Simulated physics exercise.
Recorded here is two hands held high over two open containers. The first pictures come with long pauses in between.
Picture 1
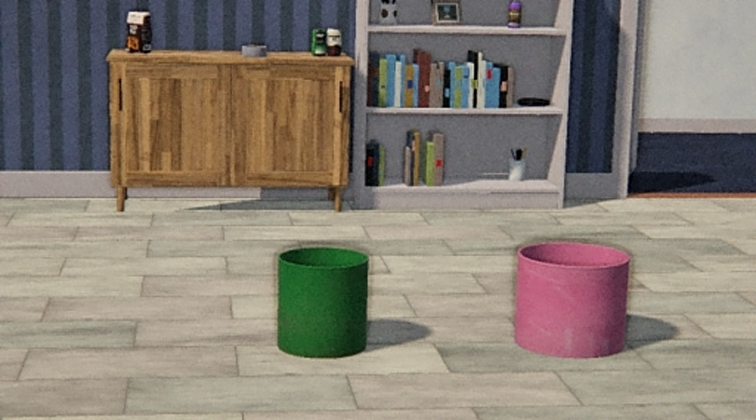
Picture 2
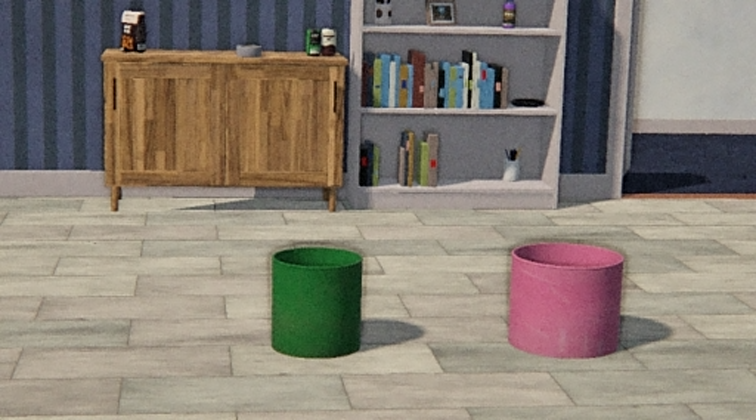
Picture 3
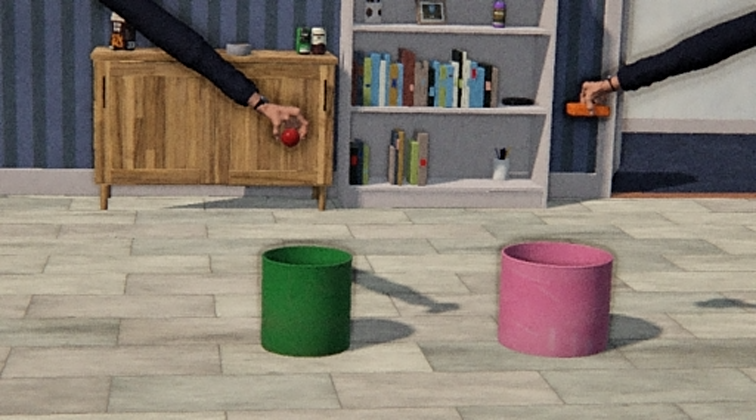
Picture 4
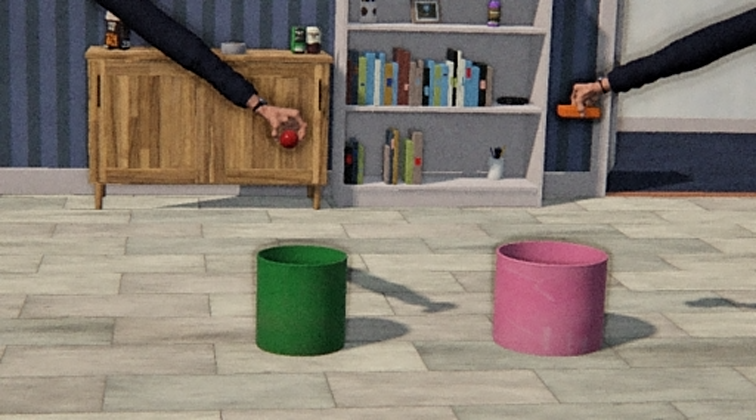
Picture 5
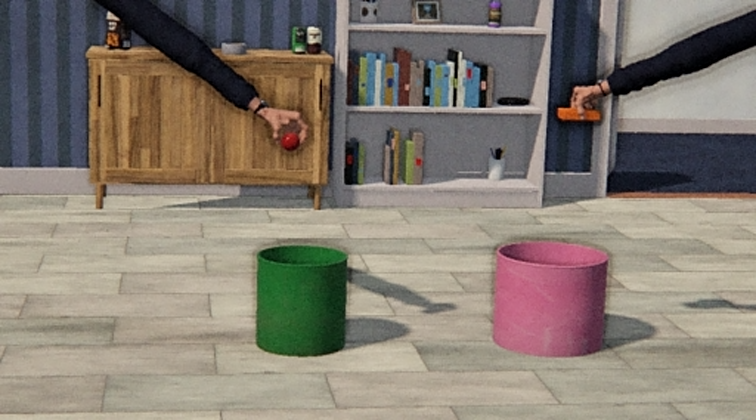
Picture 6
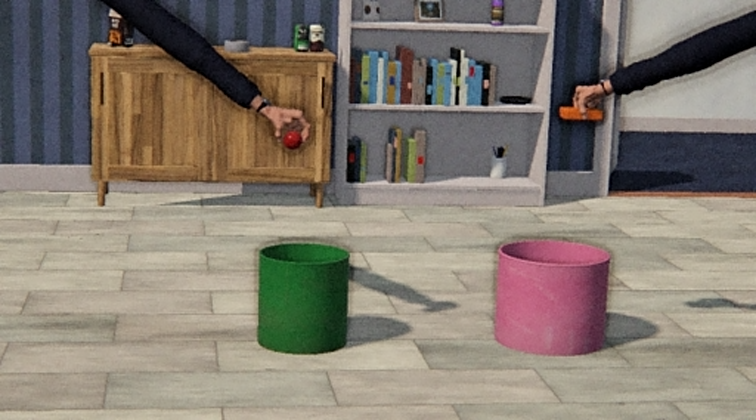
Two hands came into view from either side, the left one holding a small red tomato above a green bin and the right one an orange sponge near a pink bucket, then barely moved.
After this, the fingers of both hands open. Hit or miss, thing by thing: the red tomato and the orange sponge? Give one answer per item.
Red tomato: Hit; orange sponge: Hit.
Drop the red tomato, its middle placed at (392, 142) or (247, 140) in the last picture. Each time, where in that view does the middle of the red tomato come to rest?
You'd find it finishing close to (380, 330) in the first case and (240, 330) in the second.
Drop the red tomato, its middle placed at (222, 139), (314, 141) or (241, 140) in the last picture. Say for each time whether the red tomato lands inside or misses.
Result log, red tomato: Winds up out / winds up within / winds up out.
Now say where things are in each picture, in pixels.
Right bucket (571, 299), in the first frame.
Left bin (317, 302), in the second frame.
Still on the way; red tomato (290, 138); right bucket (555, 298), in the third frame.
Still on the way; orange sponge (579, 112); left bin (301, 299), in the fourth frame.
Still on the way; red tomato (290, 142); right bucket (550, 298), in the fifth frame.
In place, still held; red tomato (293, 140); orange sponge (581, 114); left bin (303, 298), in the sixth frame.
Then, 0.20 s on from there, red tomato on its way down near (292, 183); orange sponge on its way down near (579, 156).
Then, 0.32 s on from there, red tomato on its way down near (290, 269); orange sponge on its way down near (573, 240).
In the end, the red tomato drops into the container, near (288, 331); the orange sponge drops into the container, near (567, 333).
